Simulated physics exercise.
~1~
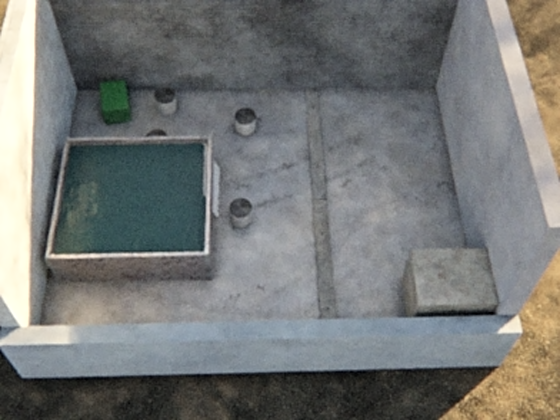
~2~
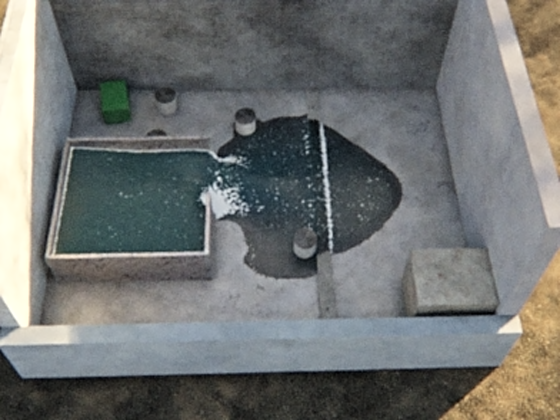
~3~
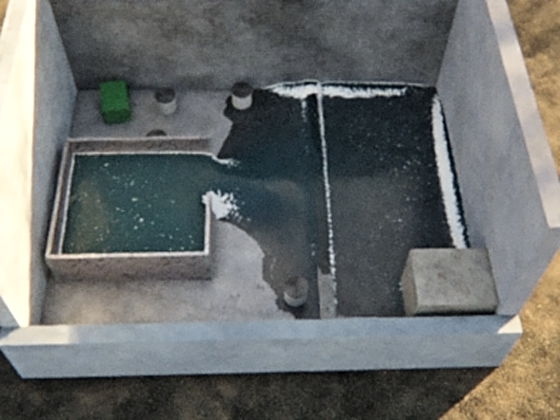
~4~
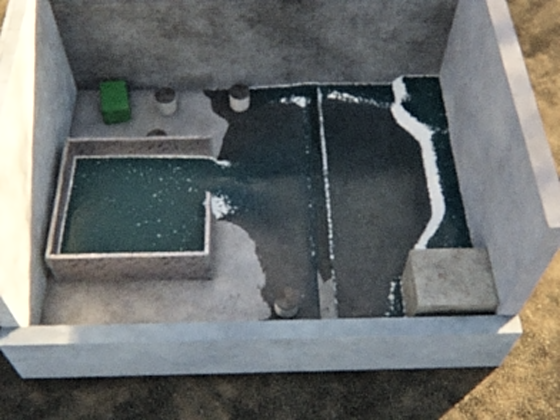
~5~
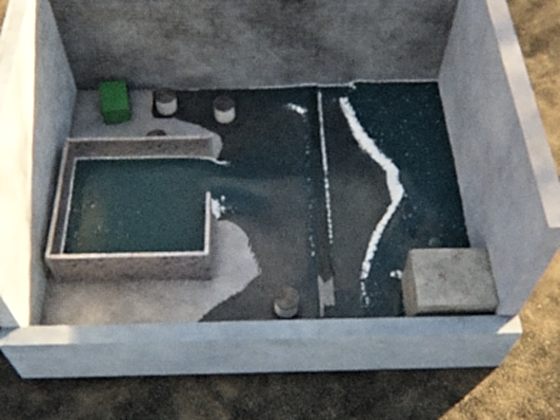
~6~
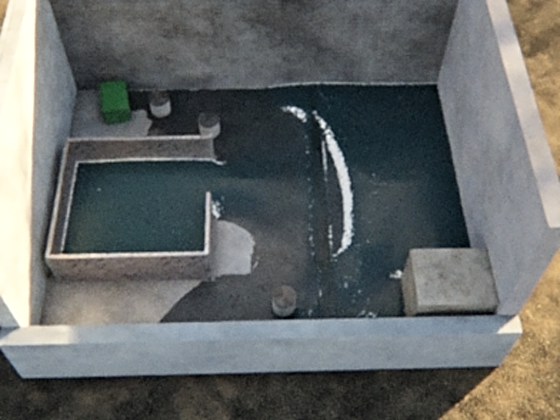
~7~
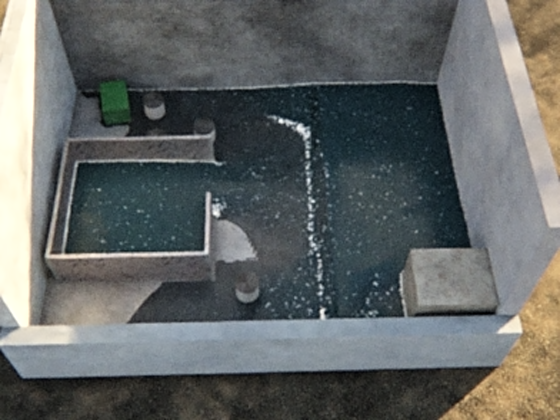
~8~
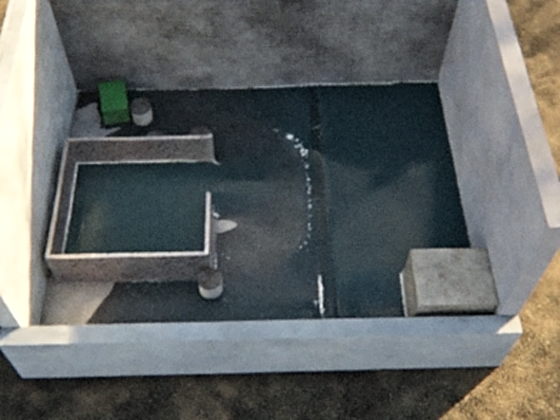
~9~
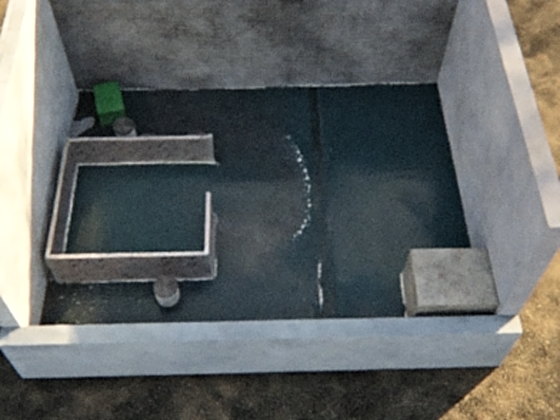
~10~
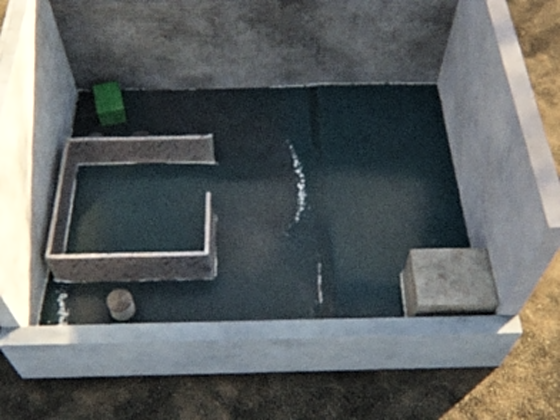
To begin with, a full tank stands at the left of a walled concrete yard, with a green crate and several grey pails nearby. Part of the tank's right wall gives way, and water bursts out over the kerb, carrying one pail right and toward the near side. The flow strikes the far and right walls, then a foamy white front rolls back left toward the kerb. As dark water spreads around the tank, pails drift left, one along the near side. Finally, water covers the floor, that pail sits near the near-left corner, and the green crate remains at the far left, short of the kerb.
